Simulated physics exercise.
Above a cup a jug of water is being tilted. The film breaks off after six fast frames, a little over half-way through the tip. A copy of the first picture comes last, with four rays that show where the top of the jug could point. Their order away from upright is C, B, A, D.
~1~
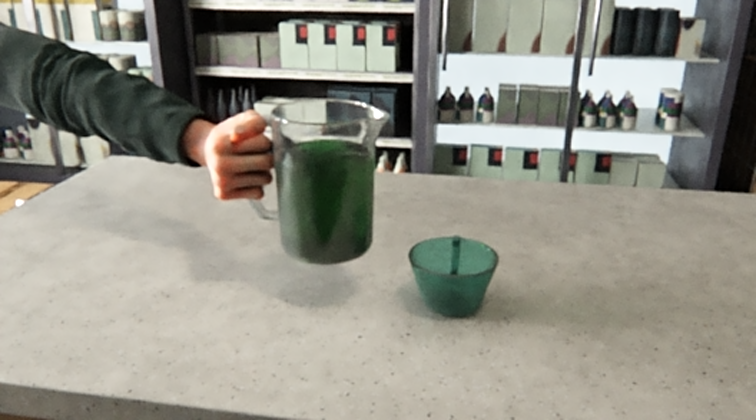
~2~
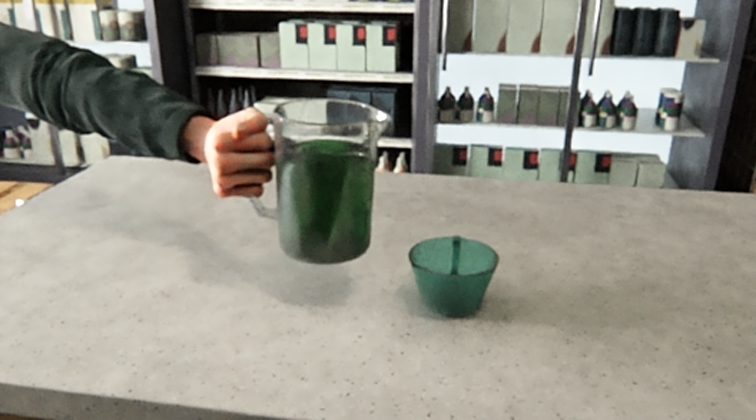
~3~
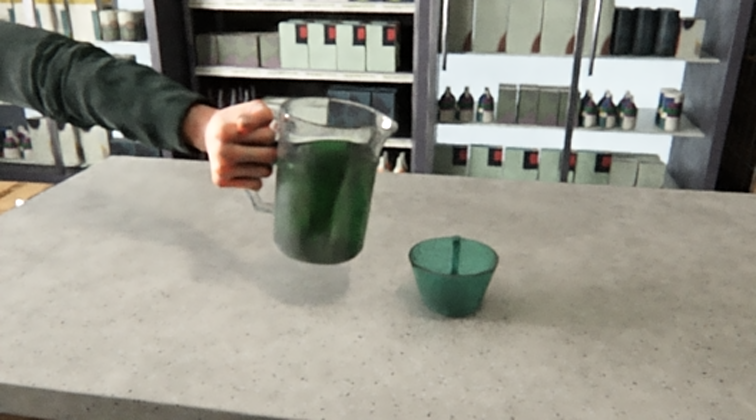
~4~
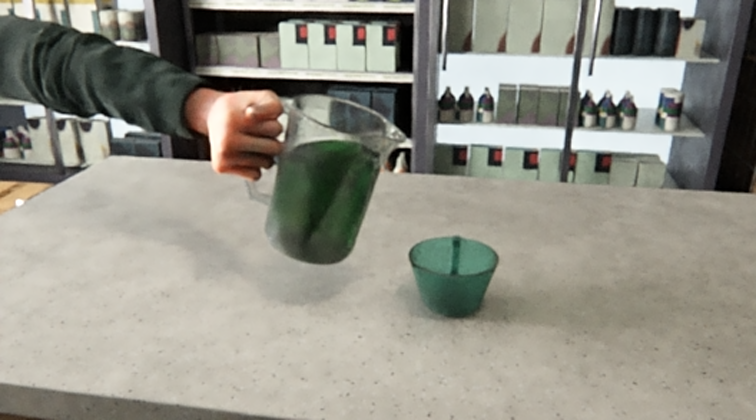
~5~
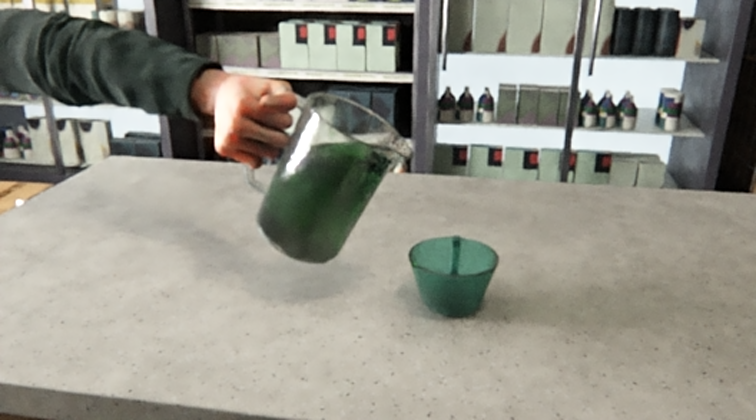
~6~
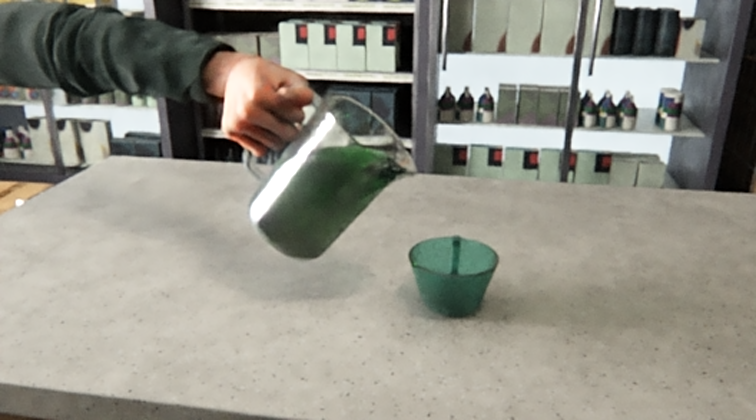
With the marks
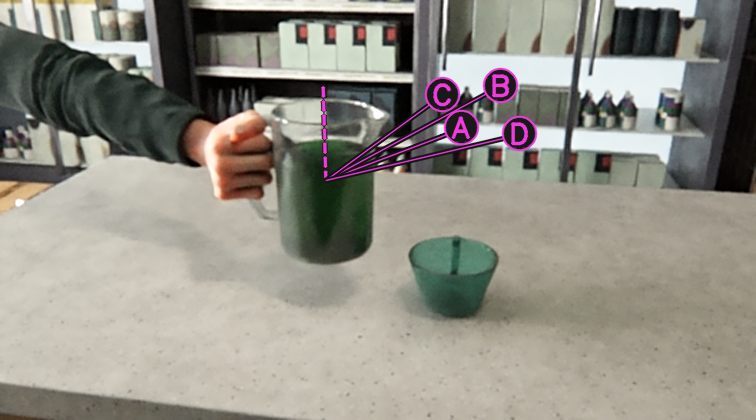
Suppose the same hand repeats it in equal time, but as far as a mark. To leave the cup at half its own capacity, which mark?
Best: B.
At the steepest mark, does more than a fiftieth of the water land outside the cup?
Yes.
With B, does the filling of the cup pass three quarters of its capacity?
No, it does not.
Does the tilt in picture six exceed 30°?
Yes, it does.
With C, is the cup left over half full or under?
Under.
In magenta, A at (446, 134); B at (486, 93); C at (429, 104); D at (503, 138).
For tilt A, the cup ends with about 69 % of what it can hold; 8 % of the water is spilt.
For tilt B, the cup ends with about 51 % of what it can hold; 3 % of the water is spilt.
For tilt C, the cup ends with about 27 % of what it can hold.
For tilt D, the cup ends with about 71 % of what it can hold; 20 % of the water is spilt.
